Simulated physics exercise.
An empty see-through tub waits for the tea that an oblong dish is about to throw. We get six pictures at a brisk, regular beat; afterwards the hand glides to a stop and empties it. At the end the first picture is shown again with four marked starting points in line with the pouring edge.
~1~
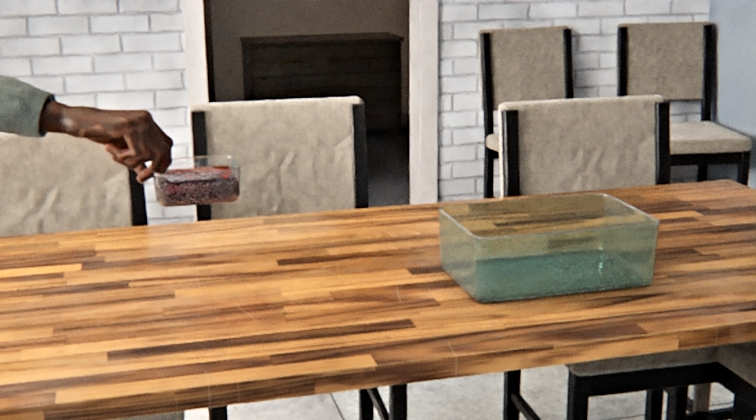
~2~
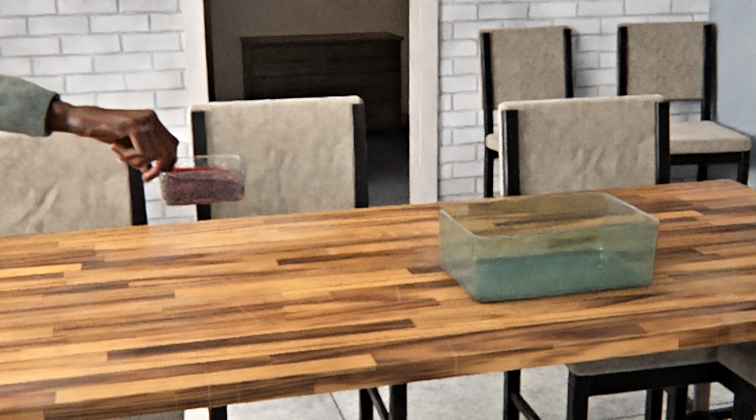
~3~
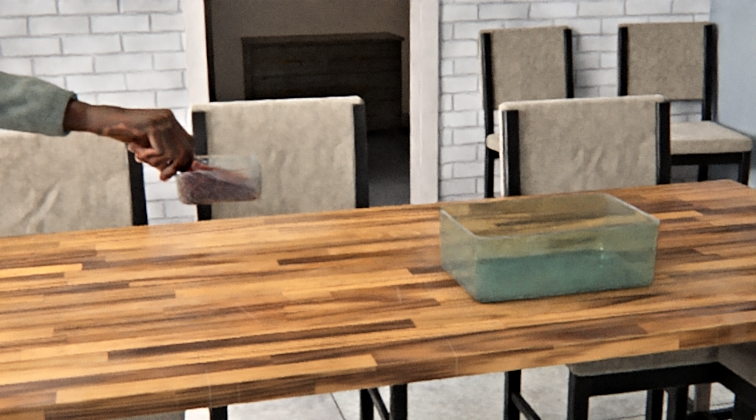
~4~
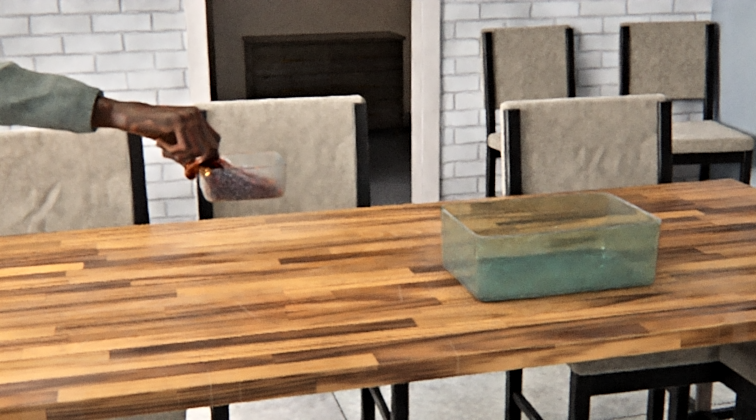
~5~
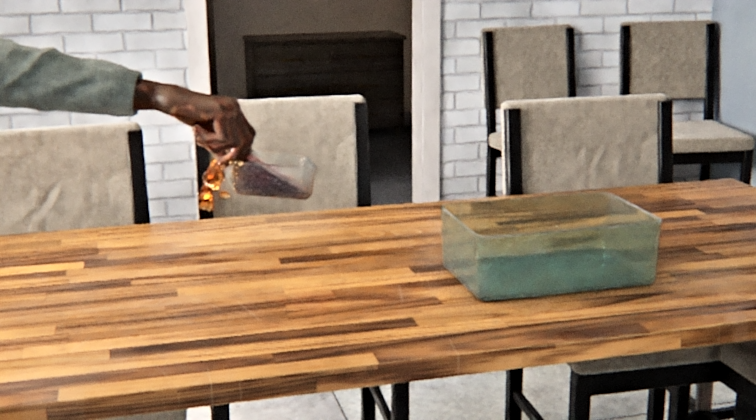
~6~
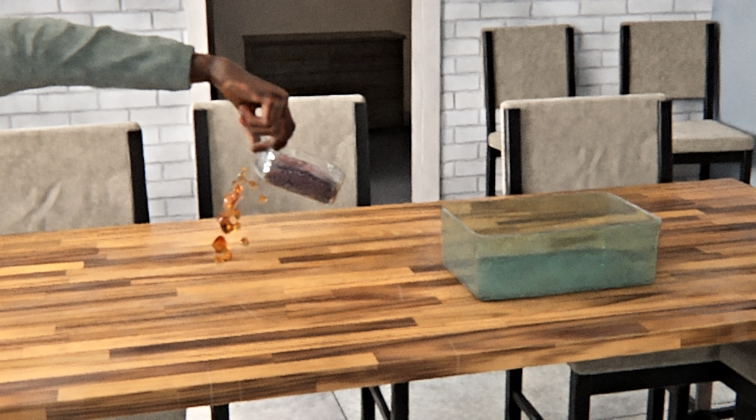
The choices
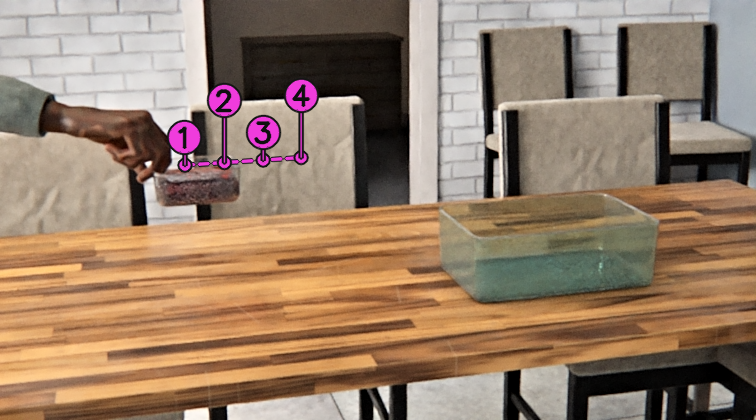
In this clip, a hand carries a small clear oblong dish rightward above a wooden table, toward a see-through tub, and tilts it as amber liquid pours from its left side in a broken stream, left of the tub.
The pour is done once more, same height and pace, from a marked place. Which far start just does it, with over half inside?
Dot 3.
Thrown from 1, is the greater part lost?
Yes, that goes wrong.
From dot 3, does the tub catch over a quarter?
Yes, it does.
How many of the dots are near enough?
Two.
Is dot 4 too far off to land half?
No, that is safe.
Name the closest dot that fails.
Dot 2.
On the marked copy, 1 at (184, 165); 2 at (224, 162); 3 at (263, 160); 4 at (301, 157).
If 1 is chosen, about 0 % lands in the tub, 96 % falls short and 4 % goes beside or beyond.
If 2 is chosen, about 19 % lands in the tub, 76 % falls short and 6 % goes beside or beyond.
If 3 is chosen, about 65 % lands in the tub, 31 % falls short and 5 % goes beside or beyond.
If 4 is chosen, about 75 % lands in the tub, 18 % falls short and 7 % goes beside or beyond.
